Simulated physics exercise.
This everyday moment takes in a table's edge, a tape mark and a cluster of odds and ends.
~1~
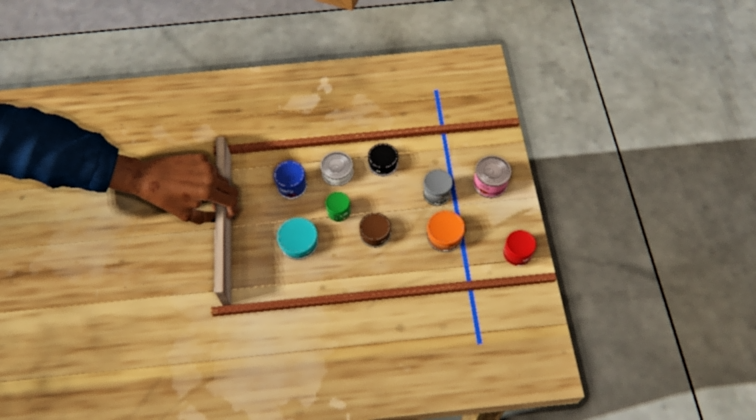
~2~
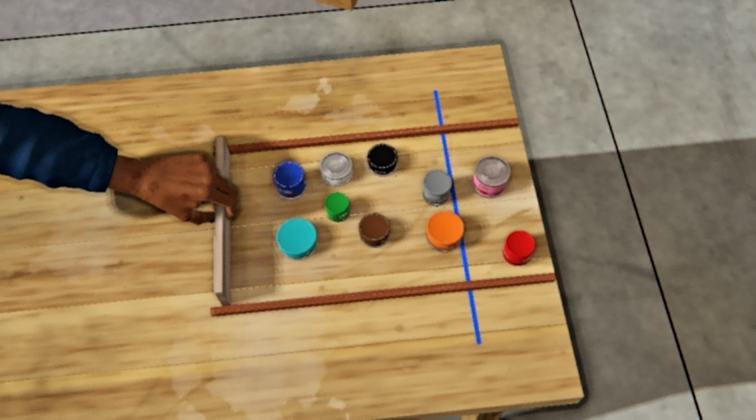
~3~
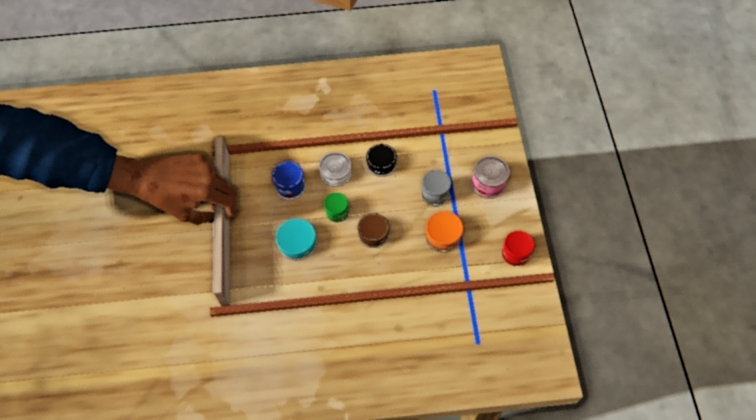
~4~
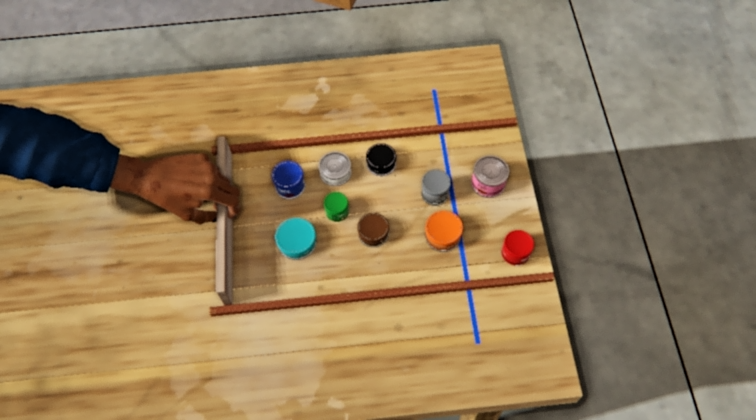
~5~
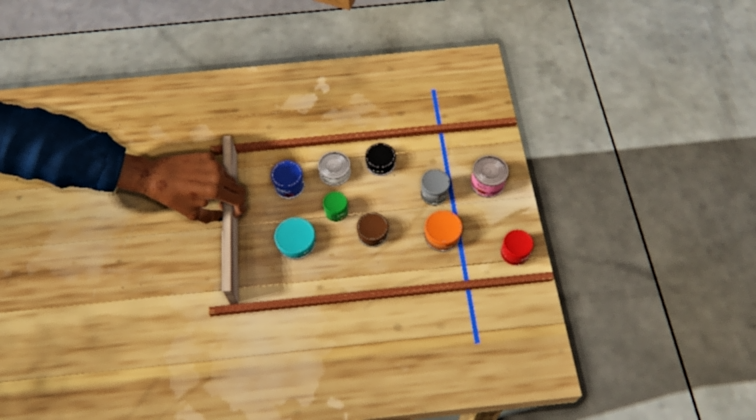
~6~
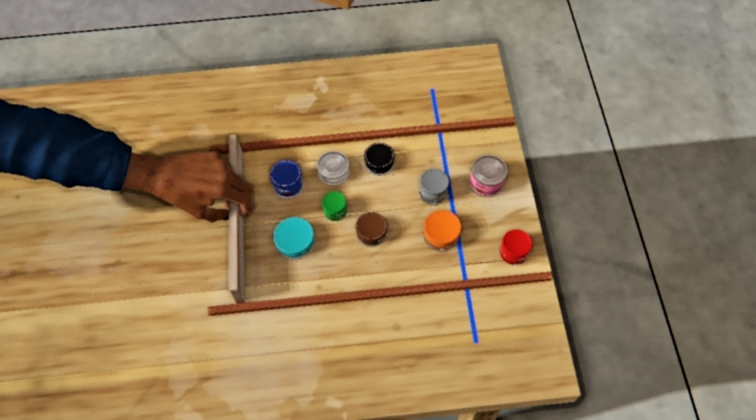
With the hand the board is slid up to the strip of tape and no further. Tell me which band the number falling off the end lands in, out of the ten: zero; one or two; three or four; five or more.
The pieces that topple off will total nothing.
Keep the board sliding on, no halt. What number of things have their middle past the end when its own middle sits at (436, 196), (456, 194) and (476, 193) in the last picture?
Taking the places in turn, the counts are 0, 0 and 1.
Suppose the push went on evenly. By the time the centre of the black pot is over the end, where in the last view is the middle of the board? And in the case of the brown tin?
The middle is at (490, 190) when it's the black pot, and at (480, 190) when it's the brown tin.
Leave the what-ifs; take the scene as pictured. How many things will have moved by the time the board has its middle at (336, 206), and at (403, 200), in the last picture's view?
Tally: First 6; then 8.
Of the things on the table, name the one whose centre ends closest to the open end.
That's the pink tin.
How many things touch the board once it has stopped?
4 in contact.
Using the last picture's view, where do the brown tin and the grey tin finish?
In the last picture the brown tin sits at (505, 203) while the grey tin sits at (486, 180).
Soon after, none off yet; red tub at rest near (516, 247); pink tin at rest near (488, 176); orange pot at rest near (442, 231).
Then, none off yet; red tub at rest near (516, 247); pink tin at rest near (488, 176); orange pot moved about its own width near (467, 234).
At rest, the number that fall off is zero.
